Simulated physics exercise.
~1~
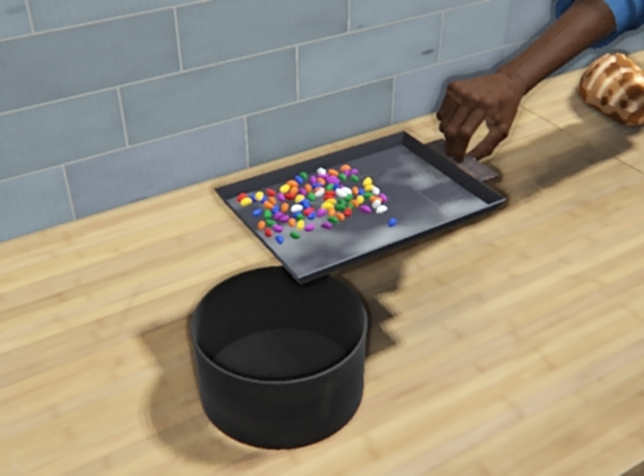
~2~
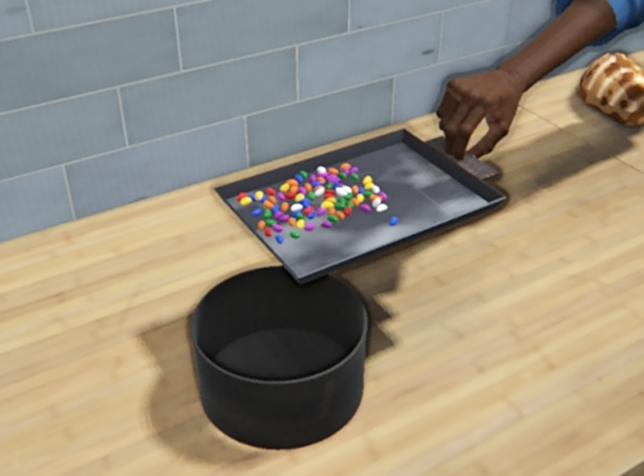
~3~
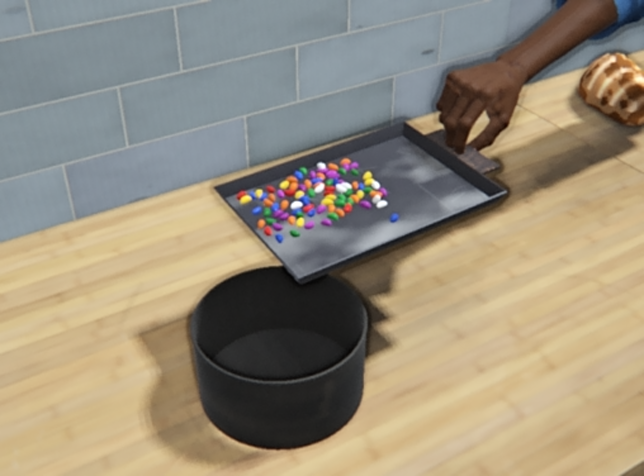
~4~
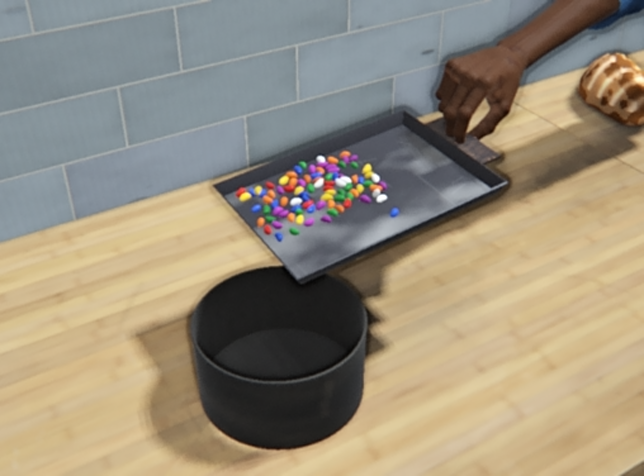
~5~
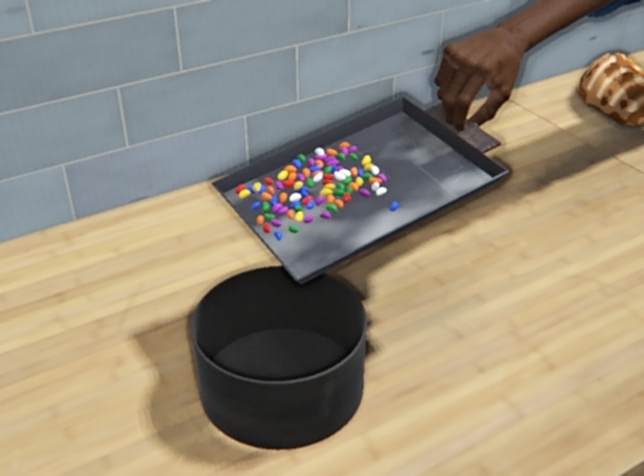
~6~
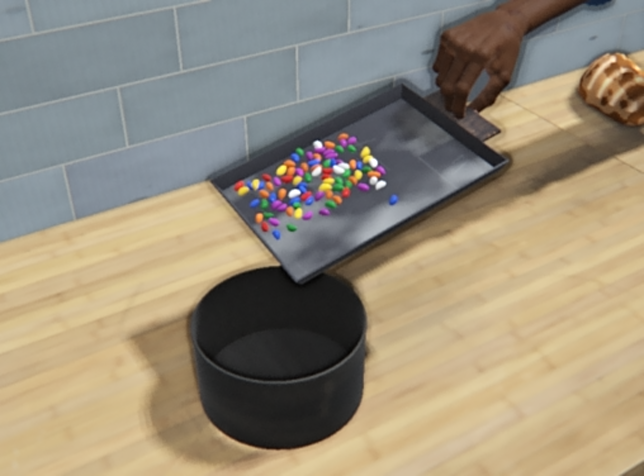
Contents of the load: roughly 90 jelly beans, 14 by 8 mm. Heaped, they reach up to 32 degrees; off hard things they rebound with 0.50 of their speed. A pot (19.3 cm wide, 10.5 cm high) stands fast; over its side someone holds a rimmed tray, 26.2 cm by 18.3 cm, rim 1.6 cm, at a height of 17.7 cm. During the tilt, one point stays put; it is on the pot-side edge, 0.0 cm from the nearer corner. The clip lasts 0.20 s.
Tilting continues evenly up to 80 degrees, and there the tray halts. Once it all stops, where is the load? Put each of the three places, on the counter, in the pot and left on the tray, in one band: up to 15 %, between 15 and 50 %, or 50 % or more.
Counter: Up to 15 %; pot: 50 % or more; left on the tray: Up to 15 %.
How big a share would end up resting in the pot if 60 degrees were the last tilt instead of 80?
Around 55 per cent, then.
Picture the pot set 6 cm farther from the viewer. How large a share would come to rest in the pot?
In that setup it would come to near 45 per cent.
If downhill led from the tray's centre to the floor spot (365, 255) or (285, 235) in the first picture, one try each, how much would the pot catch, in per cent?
That would be close to 65 per cent and then close to 65 per cent.
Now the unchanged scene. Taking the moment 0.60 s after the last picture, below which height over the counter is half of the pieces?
Roughly 20 cm above the counter.
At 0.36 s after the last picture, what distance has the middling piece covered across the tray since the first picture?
I'd say close to 6 centimetres.
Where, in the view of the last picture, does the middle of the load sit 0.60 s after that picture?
Load centre: About (256, 264) px.
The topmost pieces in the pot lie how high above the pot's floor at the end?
About 1.5 centimetres.
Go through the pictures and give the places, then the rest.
Tray tilt 0 degrees, front corners at (301, 271) and (496, 198); middle of the pieces at (312, 198); pot at (279, 319), in the first picture.
Tray tilt 1 degrees, front corners at (301, 271) and (496, 196); middle of the pieces at (312, 197), in the second picture.
Tray tilt 3 degrees, front corners at (300, 271) and (497, 190); middle of the pieces at (311, 194), in the third picture.
Tray tilt 6 degrees, front corners at (300, 272) and (498, 181), lowest corner left front; middle of the pieces at (311, 189), in the fourth picture.
Tray tilt 9 degrees, front corners at (299, 272) and (498, 170), lowest corner left front; middle of the pieces at (310, 184), in the fifth picture.
Tray tilt 13 degrees, front corners at (298, 273) and (498, 160), lowest corner left front; middle of the pieces at (308, 179); pot at (279, 319), in the sixth picture.
Then, 0.36 s after the last picture, tilt 46 degrees; the tray holds 100 %, the pot 0 %.
Then, 0.60 s after the last picture, tilt 68 degrees; the tray holds 60 %, the pot 10 %.
Then, 0.94 s after the last picture, tilt 80 degrees; the tray holds 0 %, the pot 85 %.
In the end, counter 5 %, pot 95 %, tray 0 %.
